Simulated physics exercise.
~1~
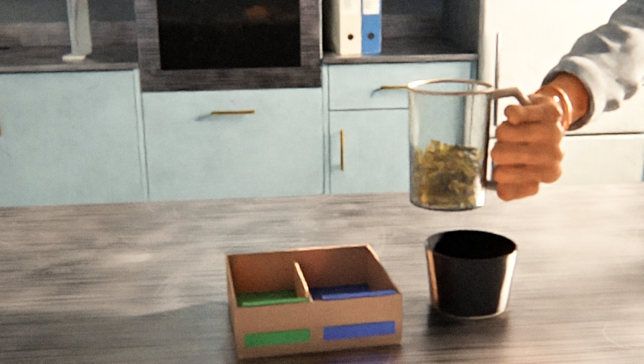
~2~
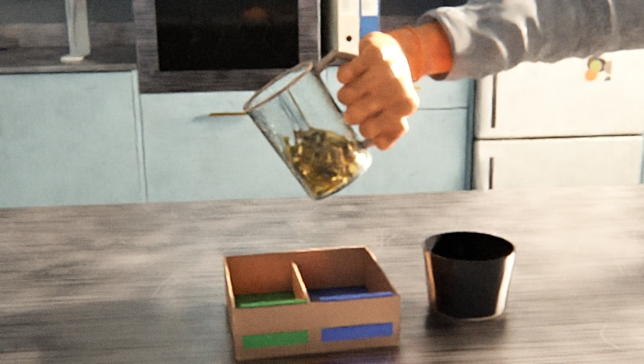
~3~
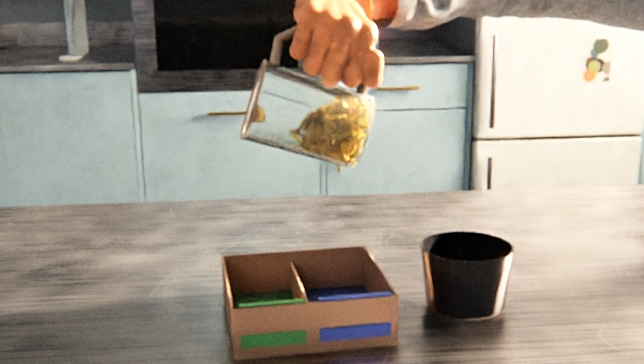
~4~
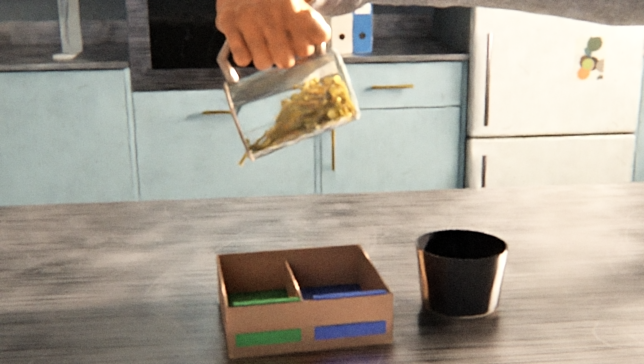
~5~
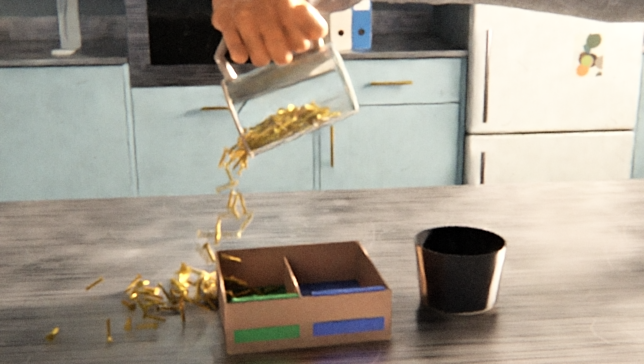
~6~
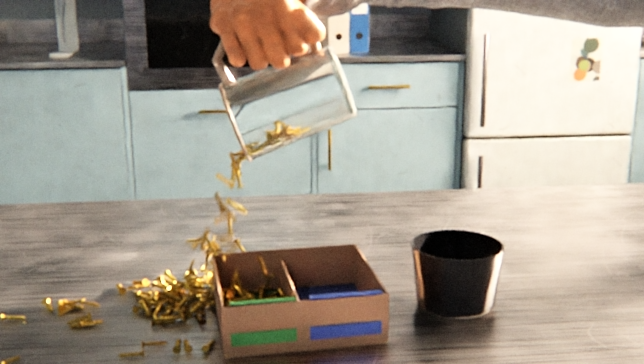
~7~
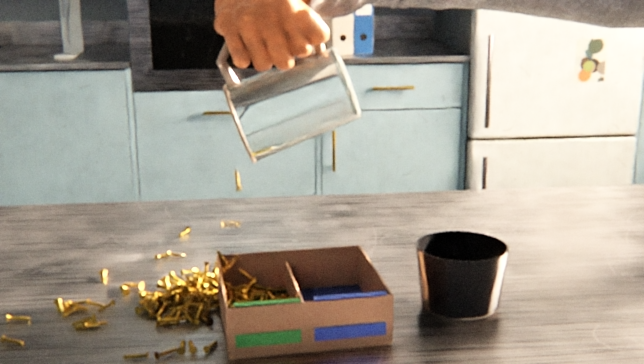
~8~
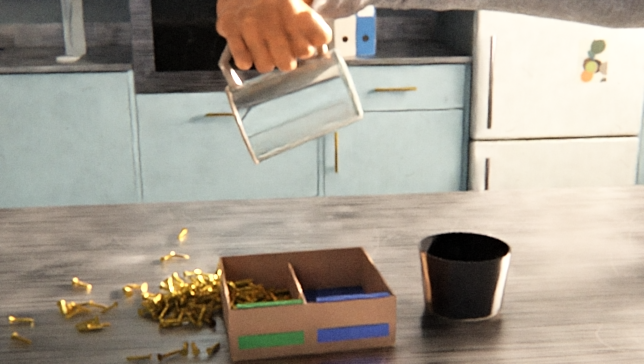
A hand tips brass-coloured screws from a clear cup, most missing the box's green section.
